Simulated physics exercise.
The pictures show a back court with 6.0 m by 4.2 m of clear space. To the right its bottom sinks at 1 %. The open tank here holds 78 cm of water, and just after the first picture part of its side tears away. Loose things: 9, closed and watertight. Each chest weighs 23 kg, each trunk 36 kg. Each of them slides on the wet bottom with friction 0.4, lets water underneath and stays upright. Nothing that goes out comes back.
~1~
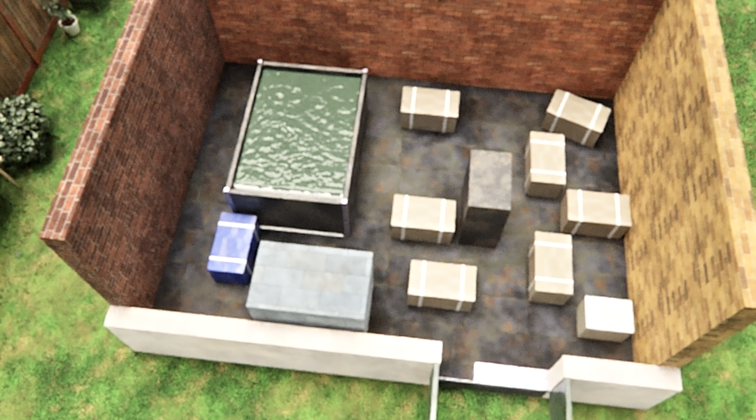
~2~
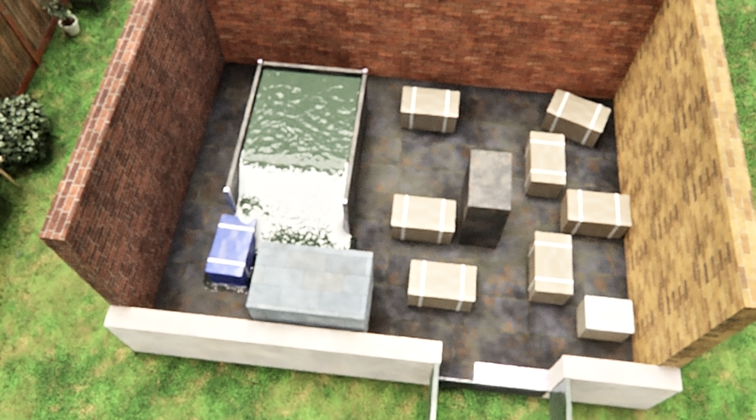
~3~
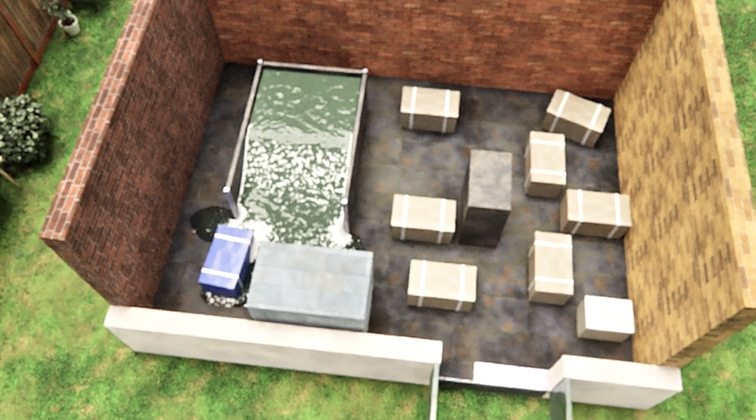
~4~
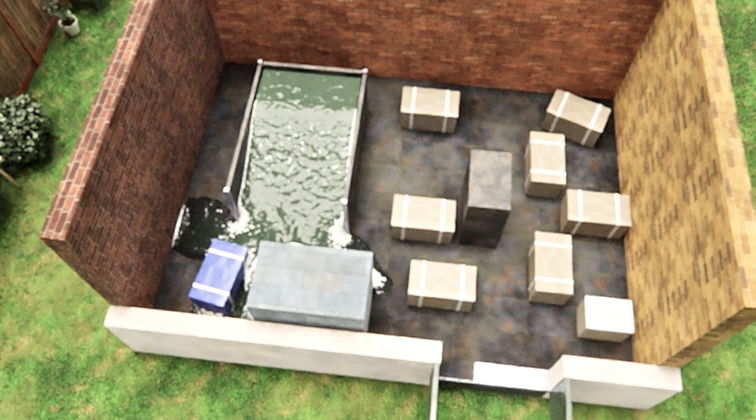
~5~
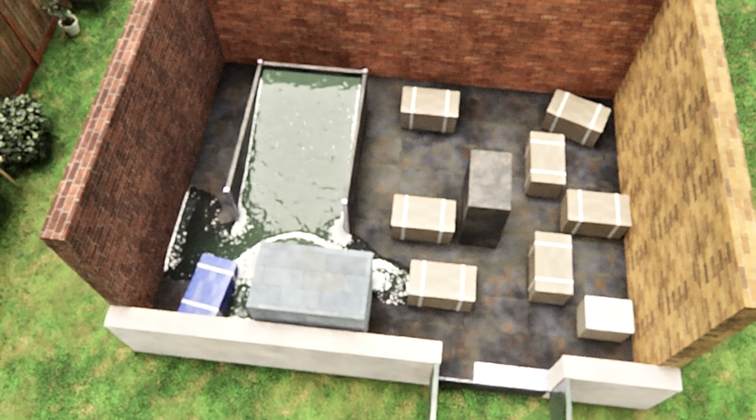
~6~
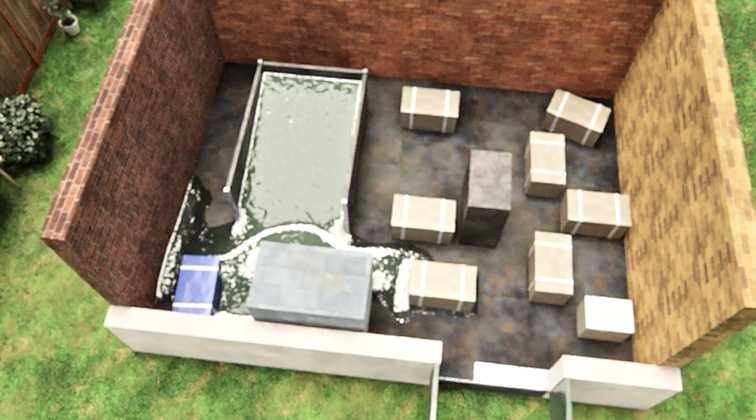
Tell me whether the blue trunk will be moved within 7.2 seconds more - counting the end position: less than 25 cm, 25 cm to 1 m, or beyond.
Well, as for the blue trunk, it gets moved a long way.
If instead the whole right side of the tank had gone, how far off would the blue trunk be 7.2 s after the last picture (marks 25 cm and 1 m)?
The blue trunk simply stays where it is.
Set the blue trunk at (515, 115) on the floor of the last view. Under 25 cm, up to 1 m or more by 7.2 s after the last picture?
From that spot, it is pushed a bit.
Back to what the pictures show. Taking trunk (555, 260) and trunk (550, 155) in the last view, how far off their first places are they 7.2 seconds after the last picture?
In turn: 80 cm, 50 cm.
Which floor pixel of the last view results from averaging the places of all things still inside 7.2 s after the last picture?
The centre sits near (499, 192).
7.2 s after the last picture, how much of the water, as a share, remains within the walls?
About 88 per cent.
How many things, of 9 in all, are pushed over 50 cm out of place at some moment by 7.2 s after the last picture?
I get 9.
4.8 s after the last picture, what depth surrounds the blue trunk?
Roughly 12 cm at that moment.
Then, 0.9 s after the last picture the blue trunk is near (176, 239), 0.6 m from its start, afloat; 0 of 9 are out; 1 afloat.
Then, 2.8 s after the last picture the blue trunk is near (233, 62), 2.8 m from its start, afloat; 0 of 9 are out; 4 afloat.
Then, 4.8 s after the last picture the blue trunk is near (271, 68), 2.8 m from its start, aground; 0 of 9 are out; 3 afloat.
Then, 7.2 s after the last picture the blue trunk is near (339, 72), 3.0 m from its start, aground; 0 of 9 are out; 5 afloat.
